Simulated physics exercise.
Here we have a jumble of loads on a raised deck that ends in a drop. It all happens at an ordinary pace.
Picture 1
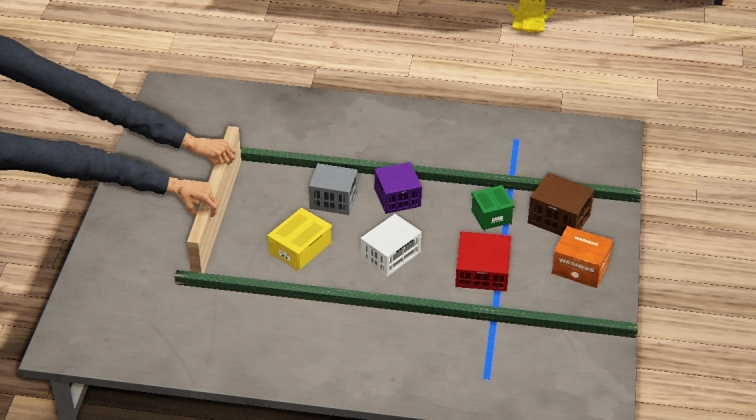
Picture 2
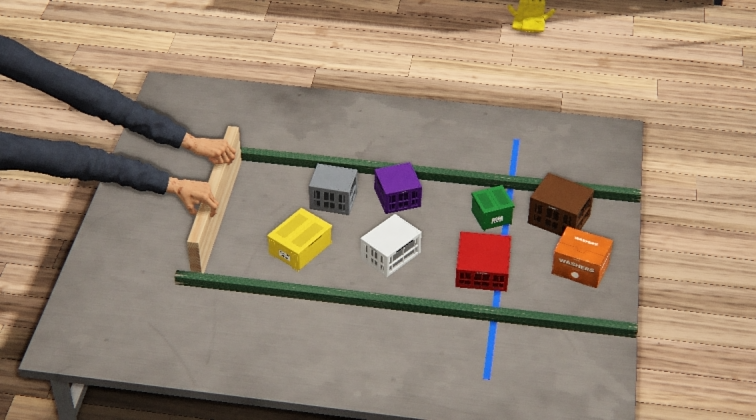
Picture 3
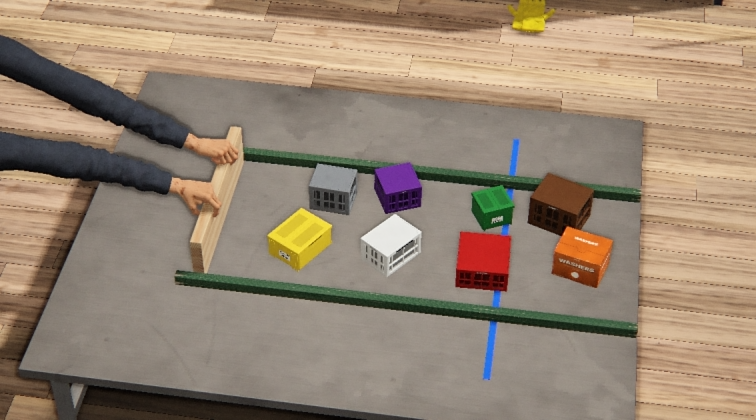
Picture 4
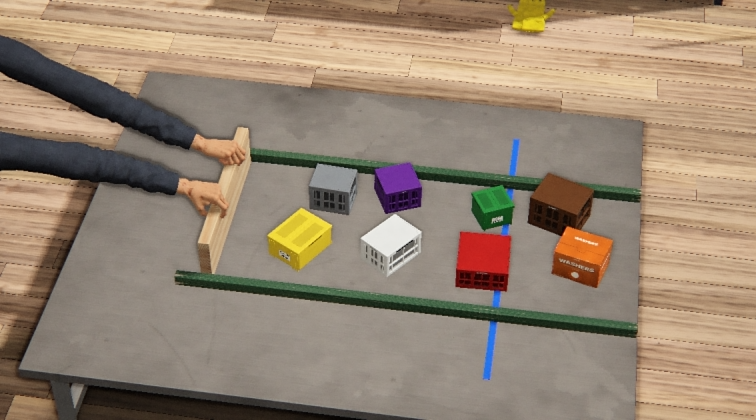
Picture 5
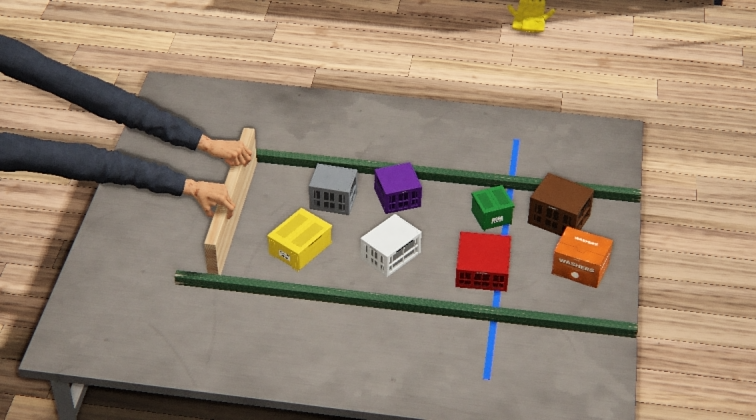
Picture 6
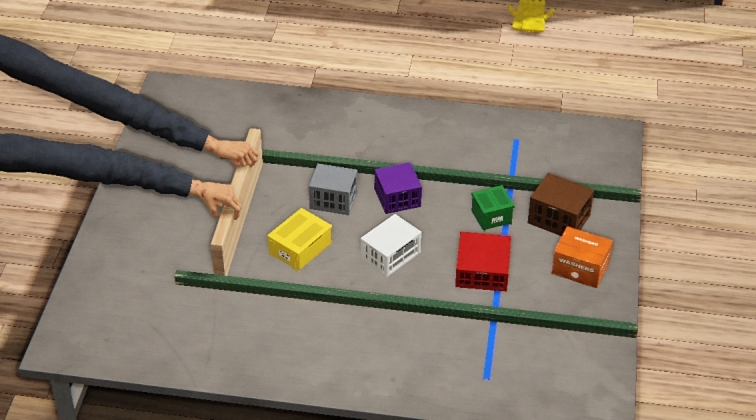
We see two hands gripping a wooden plank at the left of a grey table between green rails, sliding it slightly rightward toward several coloured boxes and crates, which stay still around a blue tape line.
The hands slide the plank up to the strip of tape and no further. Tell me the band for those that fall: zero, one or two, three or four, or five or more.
The number that fall off is one or two.
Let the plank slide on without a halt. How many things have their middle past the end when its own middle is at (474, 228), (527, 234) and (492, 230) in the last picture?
Place by place, 0, 2 and 1.
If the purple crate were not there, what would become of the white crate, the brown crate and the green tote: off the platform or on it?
The white crate holds on, the brown crate does not fall, the green tote holds on.
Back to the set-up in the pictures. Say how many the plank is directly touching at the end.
In contact: 2.
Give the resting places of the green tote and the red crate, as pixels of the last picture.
The green tote stops around (603, 228); the red crate around (605, 276).
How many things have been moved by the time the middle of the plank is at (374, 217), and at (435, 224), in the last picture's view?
By then 4, and 8.
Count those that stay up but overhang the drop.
0 of them.
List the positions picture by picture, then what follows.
Orange box (582, 257); brown crate (561, 206); green tote (492, 208); plank (216, 200); tape (503, 249), in the first picture.
Brown crate (561, 207); plank (216, 200), in the second picture.
Green tote (492, 208); red crate (483, 261), in the third picture.
Orange box (582, 257); grey crate (333, 189), in the fourth picture.
Brown crate (561, 207); purple crate (398, 188), in the fifth picture.
Orange box (582, 257); brown crate (561, 207); green tote (492, 208); plank (238, 202); tape (503, 249), in the sixth picture.
Early on, none off yet; orange box at rest near (582, 257); brown crate at rest near (561, 207); green tote at rest near (492, 208).
Finally, the number that fall off is one or two; lost, brown crate and orange box.
